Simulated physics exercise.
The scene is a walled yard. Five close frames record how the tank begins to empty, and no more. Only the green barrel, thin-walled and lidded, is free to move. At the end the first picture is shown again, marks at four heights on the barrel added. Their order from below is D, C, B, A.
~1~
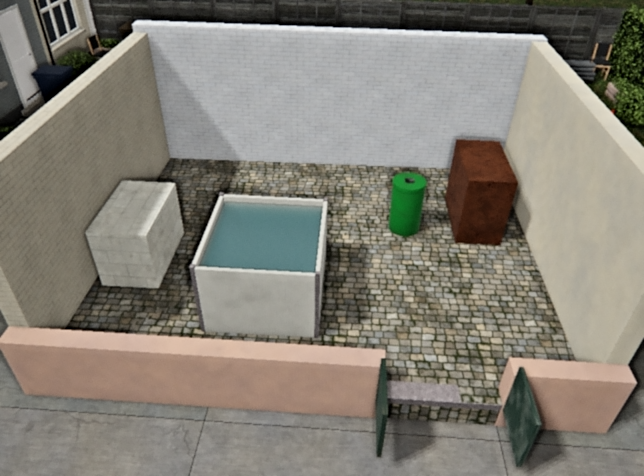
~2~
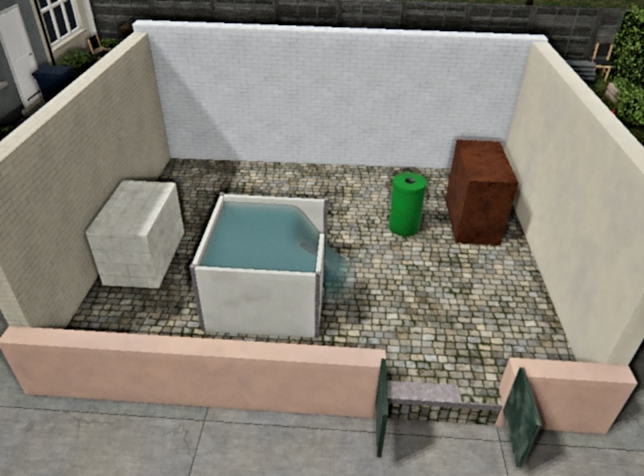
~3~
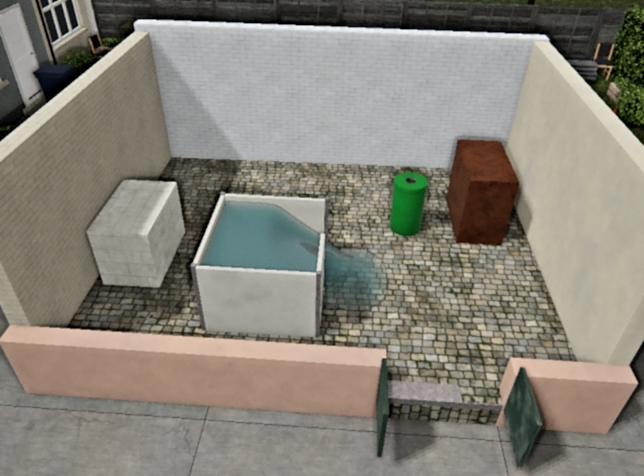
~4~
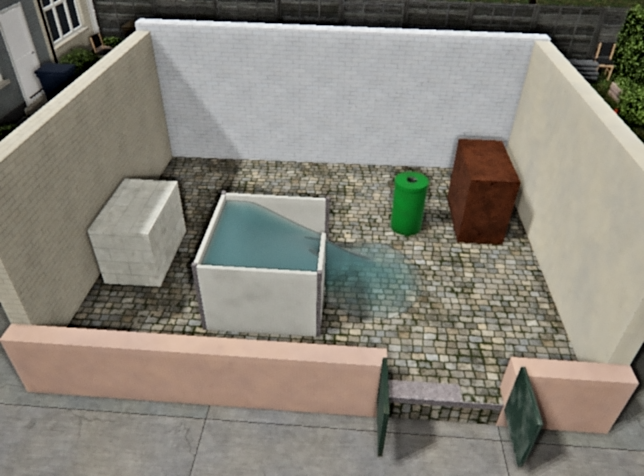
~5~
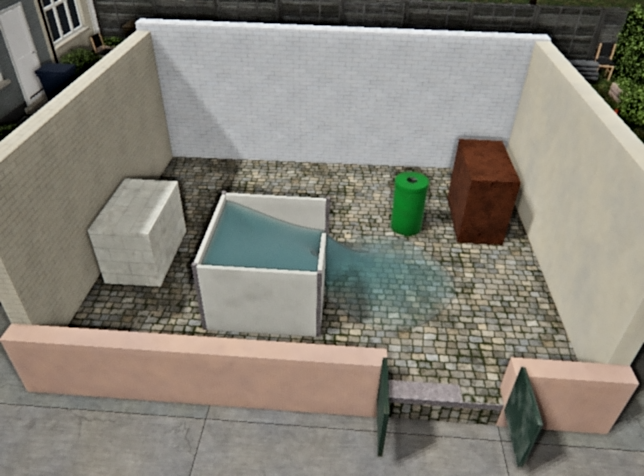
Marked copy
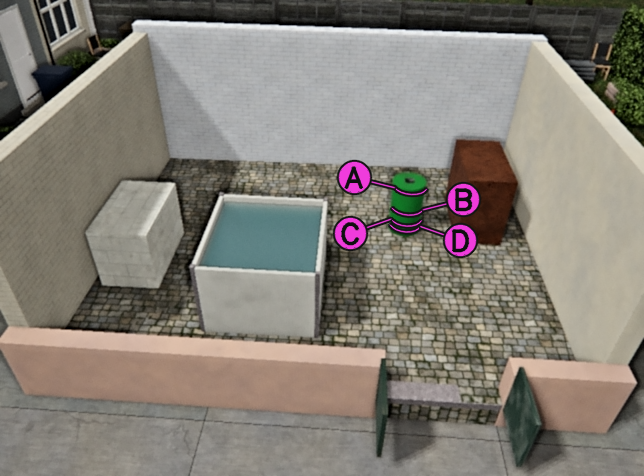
A walled yard paved with cobbles is seen from above and in front, the view staying still. A pale block stands at left, a white-sided tank of blue-green water left of centre, a green barrel and a rusty-brown block at right, with open green gates in the low pink front wall. Water pours from the tank's right side and spreads rightward over the cobbles, while the barrel barely shifts.
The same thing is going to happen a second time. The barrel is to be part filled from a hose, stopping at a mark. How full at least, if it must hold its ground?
Take B.
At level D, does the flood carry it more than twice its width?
Yes.
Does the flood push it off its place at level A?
No, that is safe.
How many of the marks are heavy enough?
Two.
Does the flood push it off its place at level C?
Yes.
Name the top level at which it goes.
That is level C.
On the marked copy, A at (411, 194); B at (408, 215); C at (406, 226); D at (405, 231); from the bottom up D, C, B, A.
For level A, it does not move.
For level B, it shifts by a finger or two and stays.
For level C, it is pushed about its own width away.
For level D, it is pushed about 4 times its own width away.
